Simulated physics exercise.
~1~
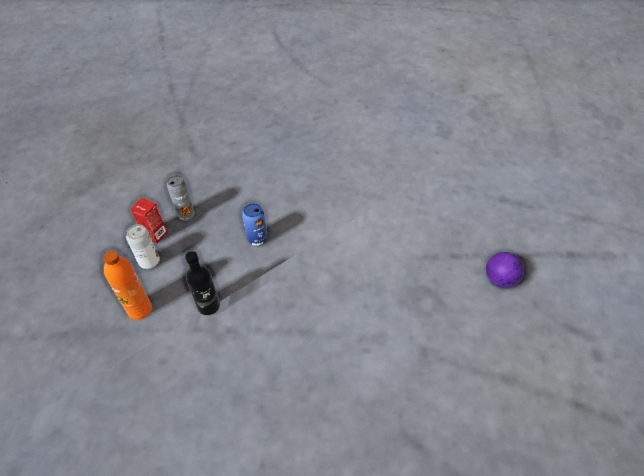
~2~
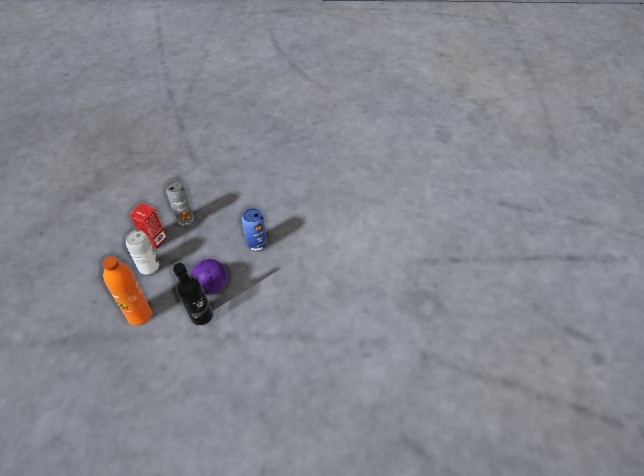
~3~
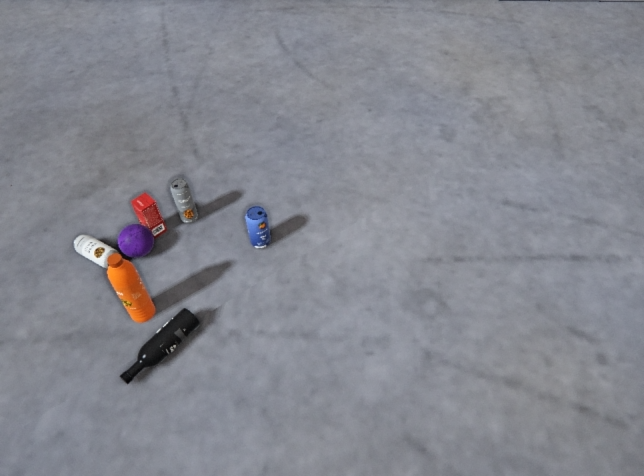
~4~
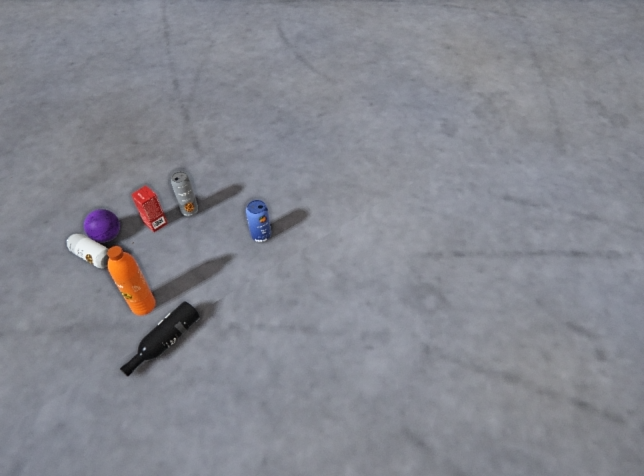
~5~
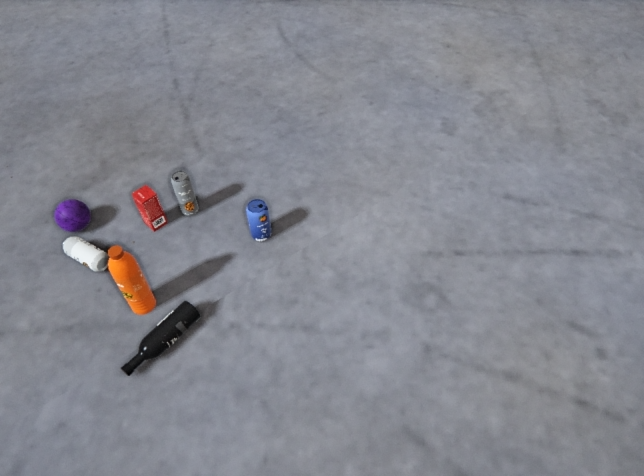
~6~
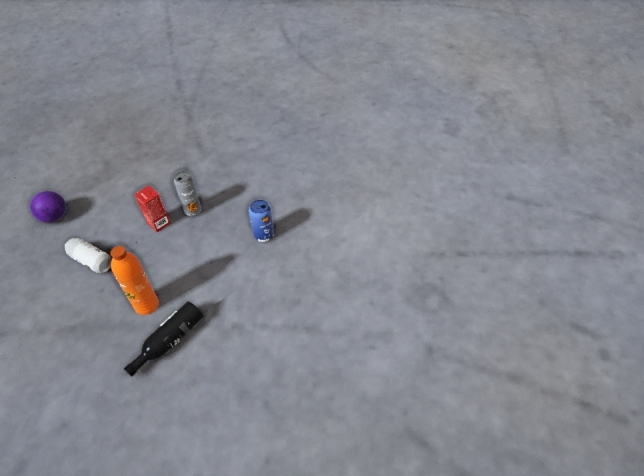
On a grey floor, a purple ball rolls left, toppling a black bottle and white can.
